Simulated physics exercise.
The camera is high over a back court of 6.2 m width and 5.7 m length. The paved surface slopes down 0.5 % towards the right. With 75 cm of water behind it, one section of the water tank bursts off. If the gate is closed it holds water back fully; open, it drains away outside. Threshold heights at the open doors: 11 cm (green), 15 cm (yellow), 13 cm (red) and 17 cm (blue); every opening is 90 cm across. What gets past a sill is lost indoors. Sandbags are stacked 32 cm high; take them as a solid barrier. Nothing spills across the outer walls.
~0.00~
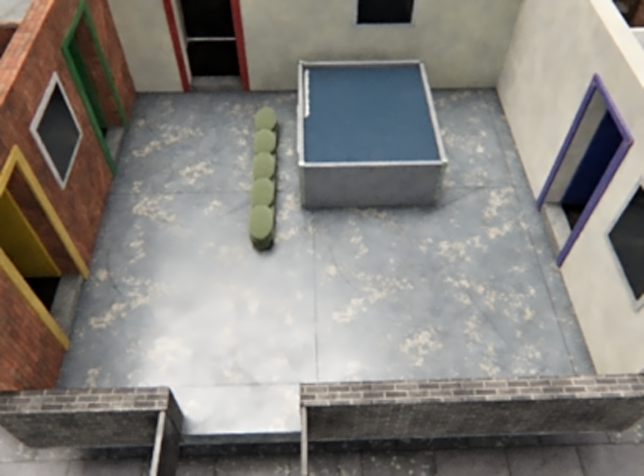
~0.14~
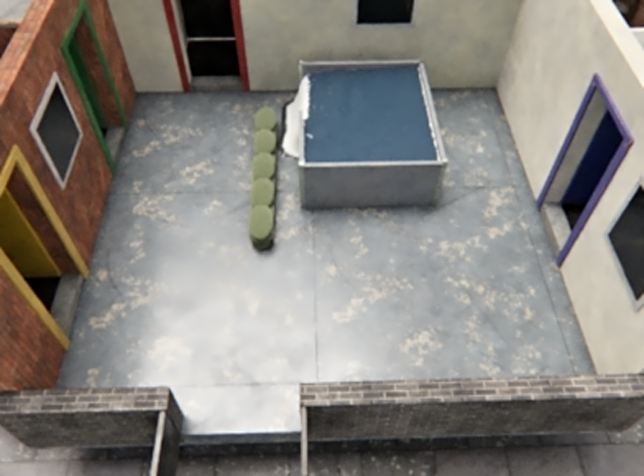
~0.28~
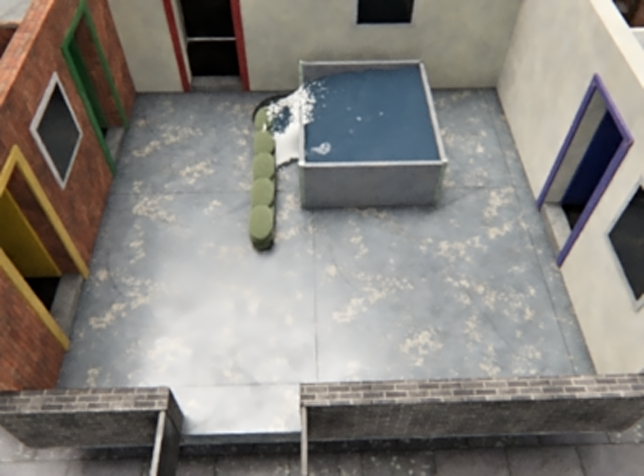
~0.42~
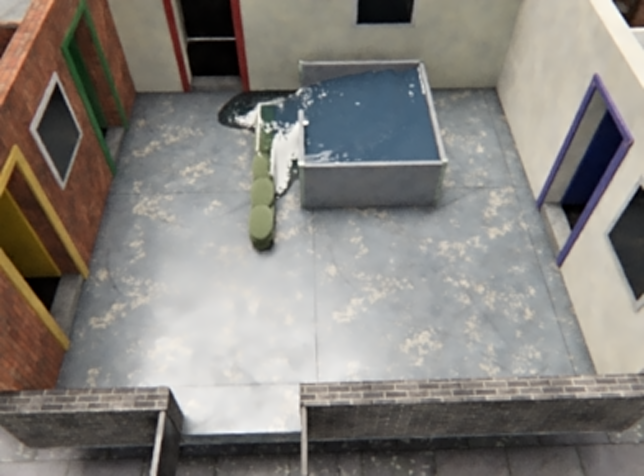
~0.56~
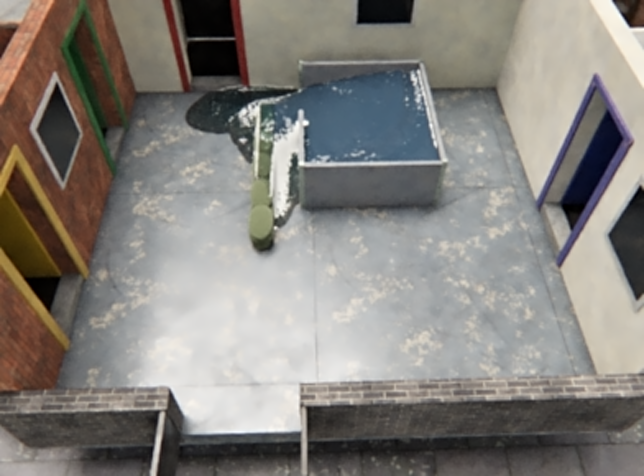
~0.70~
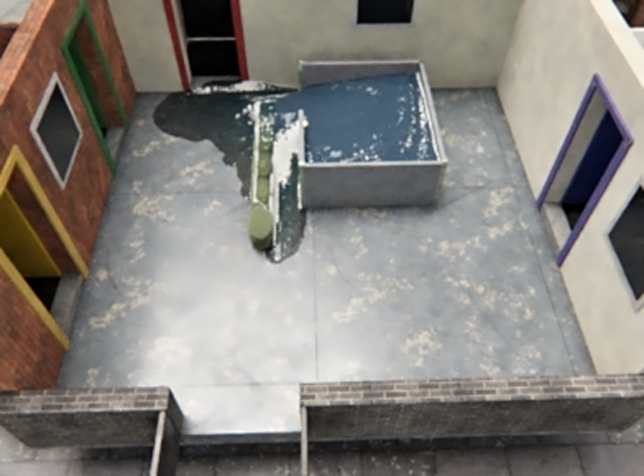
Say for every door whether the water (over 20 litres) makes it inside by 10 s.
Door by door: At the green door it goes over the limit; at the yellow door it stays under the limit; at the red door it passes the limit; at the blue door it does not reach the limit.
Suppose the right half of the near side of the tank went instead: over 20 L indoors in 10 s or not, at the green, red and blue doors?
Against that limit: Green under, red not over, blue below.
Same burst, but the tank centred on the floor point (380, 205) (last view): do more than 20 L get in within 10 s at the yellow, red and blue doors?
Against that limit: Yellow under, red not over, blue not over.
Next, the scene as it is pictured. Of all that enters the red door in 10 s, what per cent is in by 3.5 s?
Some 90 per cent by then.
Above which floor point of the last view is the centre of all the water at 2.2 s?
At about (305, 149).
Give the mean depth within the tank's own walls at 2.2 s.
Roughly 42 cm on average.
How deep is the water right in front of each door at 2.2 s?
In cm: Green 21, yellow 0, red 20, blue 0.
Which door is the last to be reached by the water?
Last comes the blue one.
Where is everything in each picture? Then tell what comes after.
The first picture shows the water tank at (366, 113) is whole and still, 75 cm deep.
In the second picture, the front is at (298, 102), 0.7 m from the gap at (303, 114); 0.3 m2 of floor is under water; 75 cm left at the back of the water tank.
In the third picture, the front is at (278, 165), 0.9 m from the gap at (303, 117); 0.8 m2 of floor is under water; 75 cm left at the back of the water tank.
In the fourth picture, water pours out at (303, 118) and has run 1.5 m, to (278, 194); typically 10 cm deep outside, 74 cm at the water tank's back.
In the fifth picture, water pours out at (303, 118) and has run 2.0 m, to (277, 223); typically 7 cm deep outside, 69 cm at the water tank's back.
In the sixth picture, water pours out at (303, 117) and has run 2.6 m, to (276, 257); typically 7 cm deep outside, 63 cm at the water tank's back.
After 1.4 s water covers 30 % of the floor and is deepest (54 cm) near (283, 136); green door 10 cm at the sill, 0 L in, yellow door not reached, red door 24 cm at the sill, 21 L in, blue door not reached.
After 2.2 s water covers 45 % of the floor and is deepest (44 cm) near (143, 109); green door 21 cm at the sill, 15 L in, yellow door not reached, red door 20 cm at the sill, 51 L in, blue door not reached.
After 3.5 s water covers 65 % of the floor and is deepest (32 cm) near (283, 136); green door 18 cm at the sill, 63 L in, yellow door 5 cm at the sill, 0 L in, red door 14 cm at the sill, 67 L in, blue door not reached.
After 6.0 s water covers 80 % of the floor and is deepest (22 cm) near (283, 144); green door 13 cm at the sill, 99 L in, yellow door 4 cm at the sill, 0 L in, red door 10 cm at the sill, 72 L in, blue door 5 cm at the sill, 0 L in.
After 10.0 s water covers 95 % of the floor and is deepest (13 cm) near (283, 136); green door 8 cm at the sill, 104 L in, yellow door 7 cm at the sill, 0 L in, red door 7 cm at the sill, 73 L in, blue door 7 cm at the sill, 0 L in.
